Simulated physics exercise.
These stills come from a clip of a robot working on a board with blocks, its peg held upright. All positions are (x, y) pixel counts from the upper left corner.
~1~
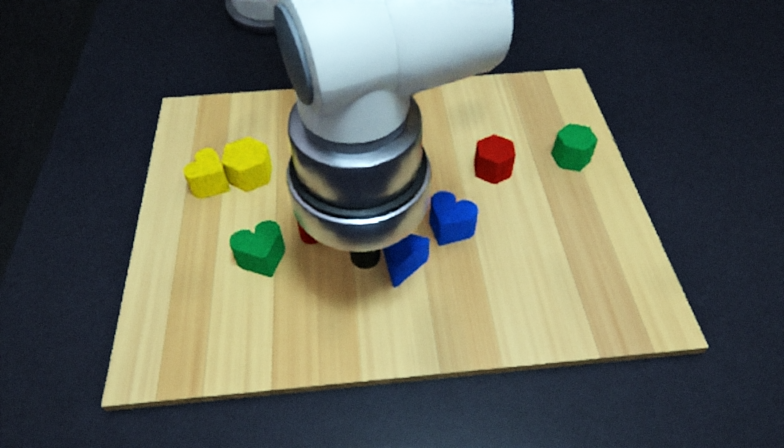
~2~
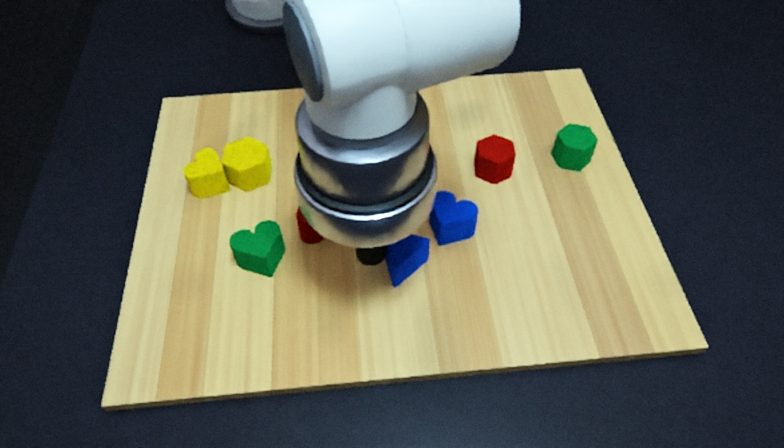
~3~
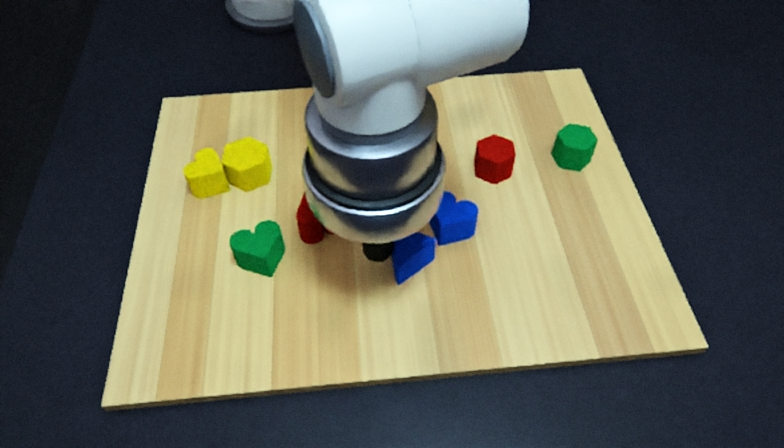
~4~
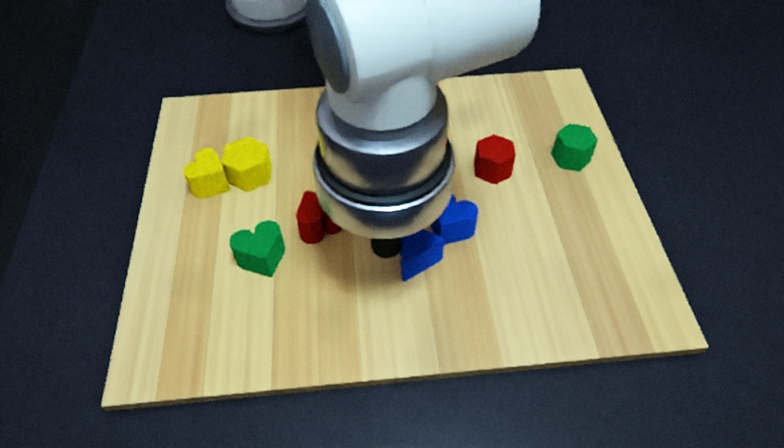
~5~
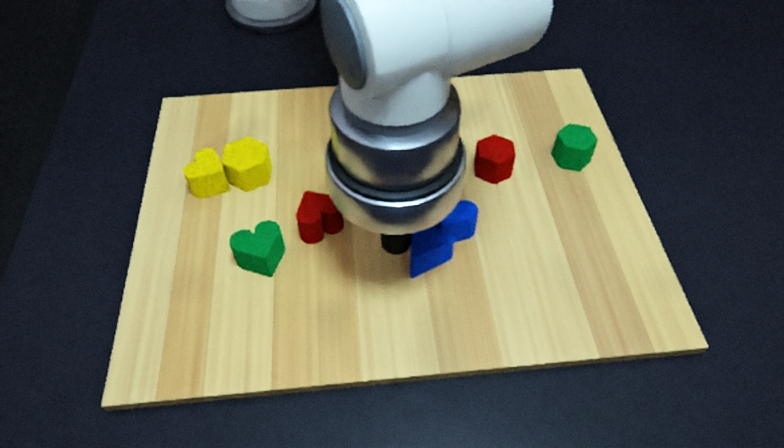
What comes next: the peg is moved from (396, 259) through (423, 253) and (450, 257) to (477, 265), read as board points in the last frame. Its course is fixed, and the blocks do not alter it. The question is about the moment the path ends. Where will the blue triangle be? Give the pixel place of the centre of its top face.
The middle of its top is at (511, 240).
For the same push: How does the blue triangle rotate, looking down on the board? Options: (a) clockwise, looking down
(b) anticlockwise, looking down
I'll go with b - anticlockwise, looking down.
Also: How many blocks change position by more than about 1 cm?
Two blocks, no more.
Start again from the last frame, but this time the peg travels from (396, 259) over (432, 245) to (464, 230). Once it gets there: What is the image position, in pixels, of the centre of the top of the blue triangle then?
The top centre is at (483, 231).
The first path, step by step. Halfway along, peg (438, 239); blue triangle (469, 235); blue heart block (465, 204), turned 45° anticlockwise.
At the end, peg (479, 250); red heart block not moved; blue triangle (511, 240), turned 25° anticlockwise; blue heart block (467, 204), turned 55° anticlockwise.
